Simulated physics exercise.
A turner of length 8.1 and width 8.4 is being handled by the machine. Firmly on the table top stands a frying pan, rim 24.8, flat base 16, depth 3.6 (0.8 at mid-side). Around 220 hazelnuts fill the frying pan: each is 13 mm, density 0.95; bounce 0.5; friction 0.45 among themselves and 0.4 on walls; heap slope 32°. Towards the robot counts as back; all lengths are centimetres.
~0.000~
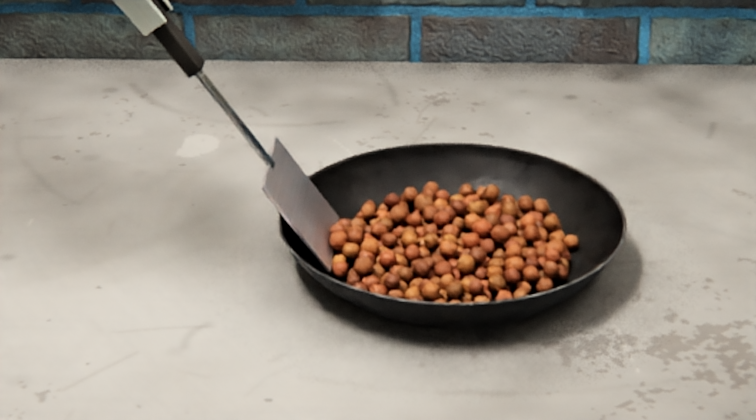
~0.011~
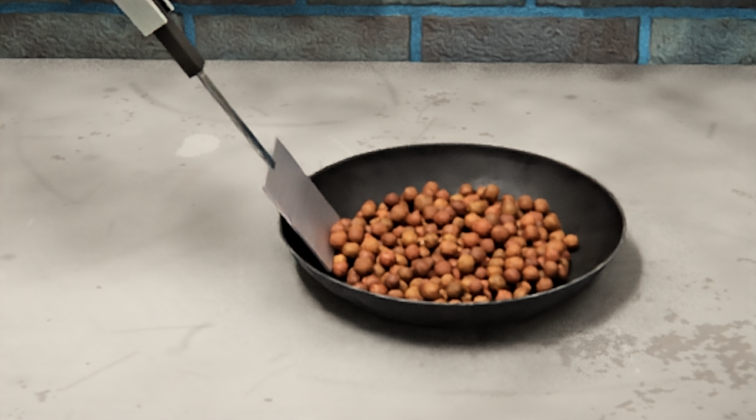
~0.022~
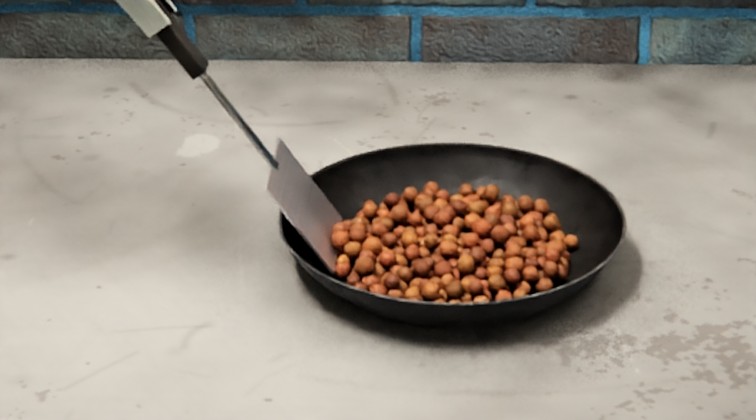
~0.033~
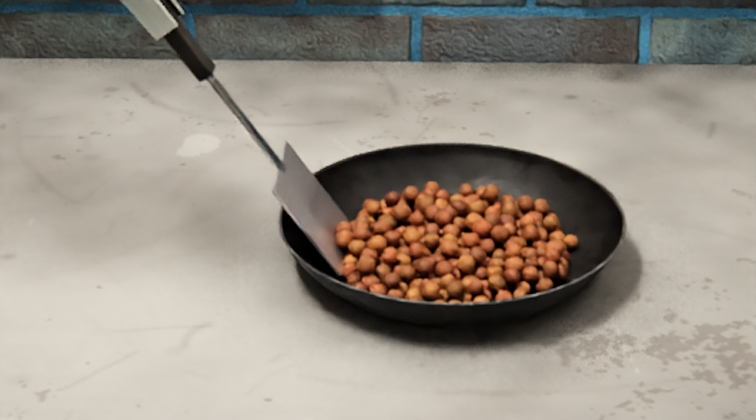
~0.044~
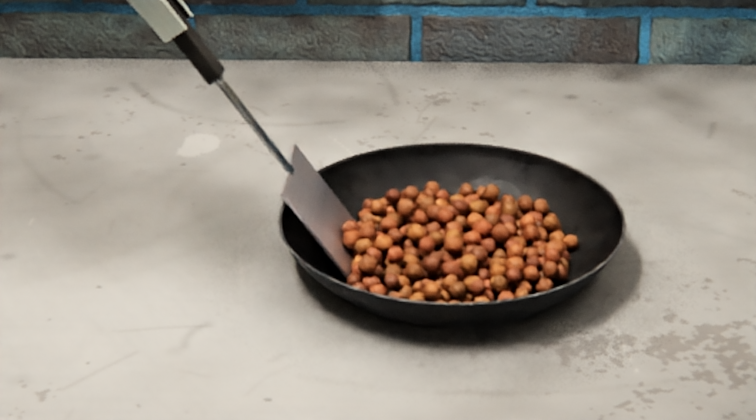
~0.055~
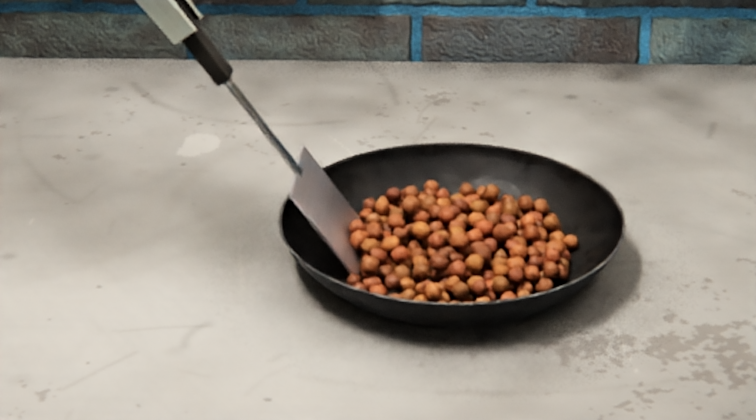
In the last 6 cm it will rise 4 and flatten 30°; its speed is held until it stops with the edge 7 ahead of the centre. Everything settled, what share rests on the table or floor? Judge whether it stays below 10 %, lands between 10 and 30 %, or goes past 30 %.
It stays below 10 %.
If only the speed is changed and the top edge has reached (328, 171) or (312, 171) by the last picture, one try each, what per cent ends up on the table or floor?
Try one roughly 15 per cent; try two roughly 15 per cent.
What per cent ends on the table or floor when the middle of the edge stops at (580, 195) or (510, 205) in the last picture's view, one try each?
First try about 15 percent, second about 0 percent.
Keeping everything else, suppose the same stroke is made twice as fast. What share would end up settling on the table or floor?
Roughly 15 per cent, I'd say.
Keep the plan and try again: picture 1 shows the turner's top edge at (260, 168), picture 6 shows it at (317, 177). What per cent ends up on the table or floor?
It works out to about 20 %, more or less.
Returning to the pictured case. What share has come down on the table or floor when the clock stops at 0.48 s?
Around 0 percent.
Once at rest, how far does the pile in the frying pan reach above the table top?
Close to 4.5 centimetres high.
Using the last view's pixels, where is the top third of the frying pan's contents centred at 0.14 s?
Roughly at pixel (481, 227).
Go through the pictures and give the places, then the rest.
In the first picture, the turner top edge at (269, 162), sloping 56°; upper third of the load around (450, 236), from x 340 to 570, top at y 190; 216 in the frying pan.
In the second picture, the turner top edge at (270, 162), sloping 56°; upper third of the load around (450, 235), from x 340 to 570, top at y 190.
In the third picture, the turner top edge at (273, 163), sloping 56°; upper third of the load around (450, 235), from x 340 to 570, top at y 190.
In the fourth picture, the turner top edge at (280, 166), sloping 56°; upper third of the load around (450, 234), from x 345 to 570, top at y 190.
In the fifth picture, the turner top edge at (288, 168), sloping 56°; upper third of the load around (451, 233), from x 350 to 570, top at y 190.
In the sixth picture, the turner top edge at (297, 170), sloping 56°; upper third of the load around (455, 232), from x 355 to 570, top at y 190; 216 in the frying pan.
After 0.14 s, sloping 56°, highest piece 4 above the table; 216 in the frying pan.
After 0.23 s, sloping 44°, highest piece 5 above the table; 216 in the frying pan.
After 0.48 s, sloping 26°, highest piece 4 above the table; 211 in the frying pan, 5 on the table or floor.
After 1.53 s, sloping 26°, highest piece 4 above the table; 211 in the frying pan, 5 on the table or floor.
In the end, 211 in the frying pan, 5 on the table or floor. That is 2 % on the table or floor.
